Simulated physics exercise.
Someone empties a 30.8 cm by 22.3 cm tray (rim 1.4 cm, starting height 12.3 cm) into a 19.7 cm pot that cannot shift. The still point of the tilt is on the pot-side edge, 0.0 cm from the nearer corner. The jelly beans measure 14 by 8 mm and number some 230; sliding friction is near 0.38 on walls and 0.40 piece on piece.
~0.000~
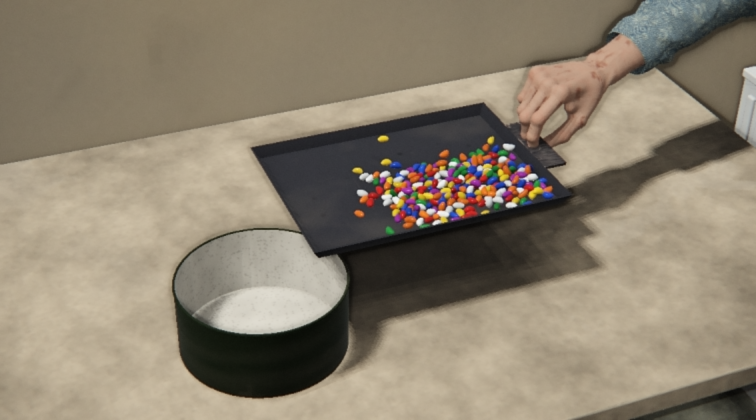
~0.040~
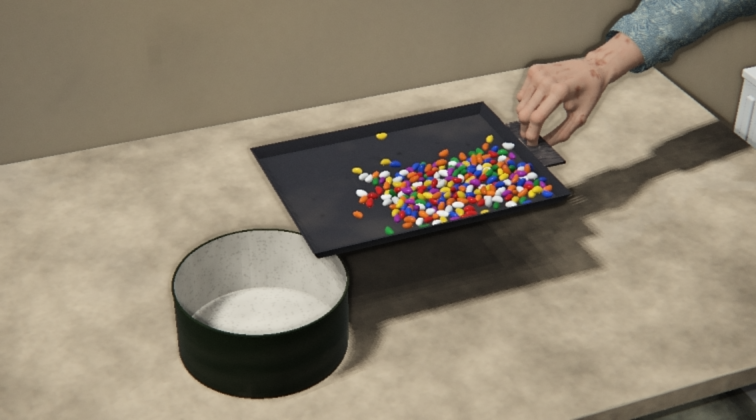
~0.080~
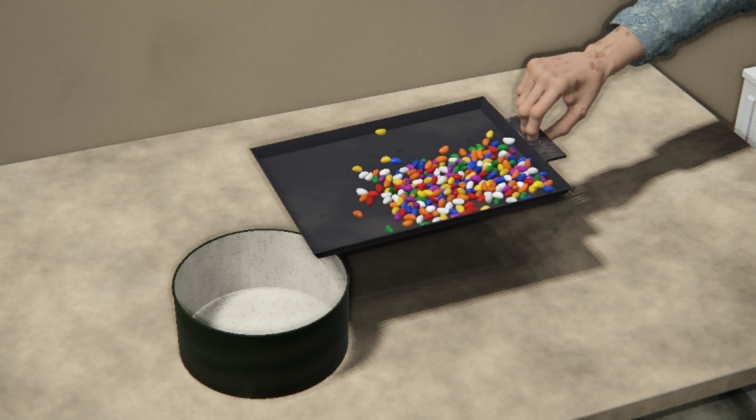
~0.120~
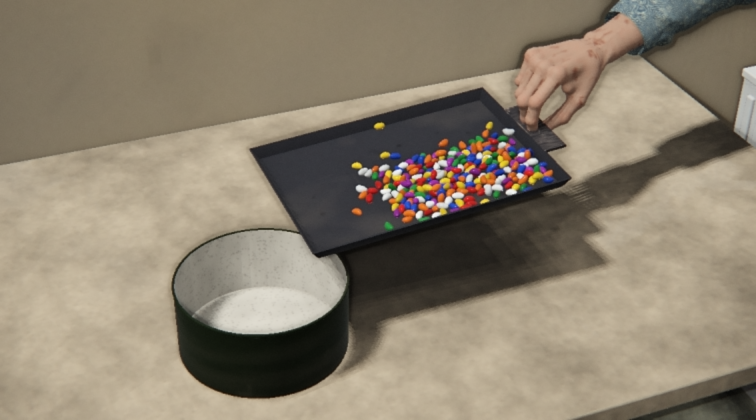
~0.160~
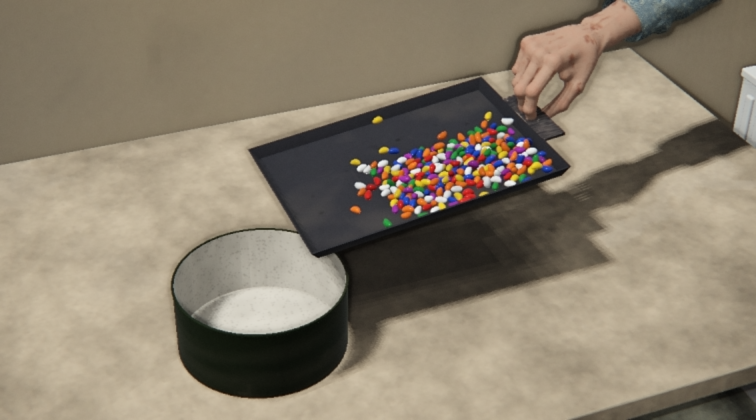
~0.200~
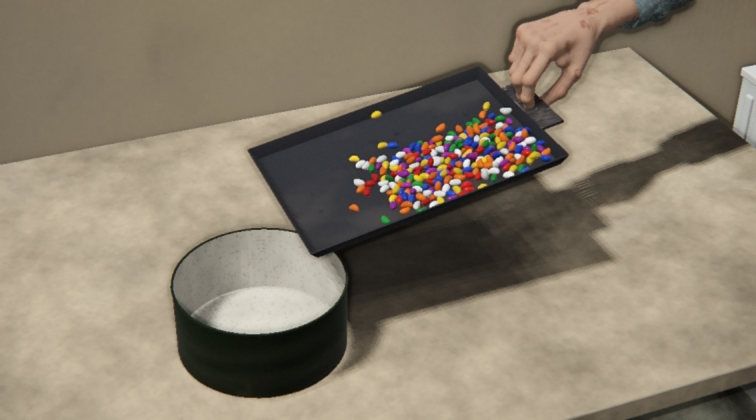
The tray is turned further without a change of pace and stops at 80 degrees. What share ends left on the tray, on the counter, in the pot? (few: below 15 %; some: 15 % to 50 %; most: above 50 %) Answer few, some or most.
Left on the tray: Few; on the counter: Some; in the pot: Most.
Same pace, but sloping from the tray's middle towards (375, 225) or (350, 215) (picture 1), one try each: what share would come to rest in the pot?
About 75 and 100 per cent.
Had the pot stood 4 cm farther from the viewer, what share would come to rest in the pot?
Then about 80 per cent.
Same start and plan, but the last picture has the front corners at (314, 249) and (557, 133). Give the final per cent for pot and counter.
Pot 100, counter 0.
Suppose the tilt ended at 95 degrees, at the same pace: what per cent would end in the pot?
Then about 65 per cent.
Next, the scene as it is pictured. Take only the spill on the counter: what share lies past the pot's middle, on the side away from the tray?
Roughly 80 per cent.
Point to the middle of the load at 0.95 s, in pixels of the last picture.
Around (228, 288).
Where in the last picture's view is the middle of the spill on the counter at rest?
At about (185, 258).
Then, at 0.65 s, tilt 43 degrees; the tray holds 100 %, the pot 0 %.
After 0.95 s, tilt 66 degrees; the tray holds 10 %, the pot 55 %.
After 1.36 s, tilt 80 degrees; the tray holds 0 %, the pot 70 %.
By 2.5 s all is still; tray 0 %, counter 30 %, pot 70 %.
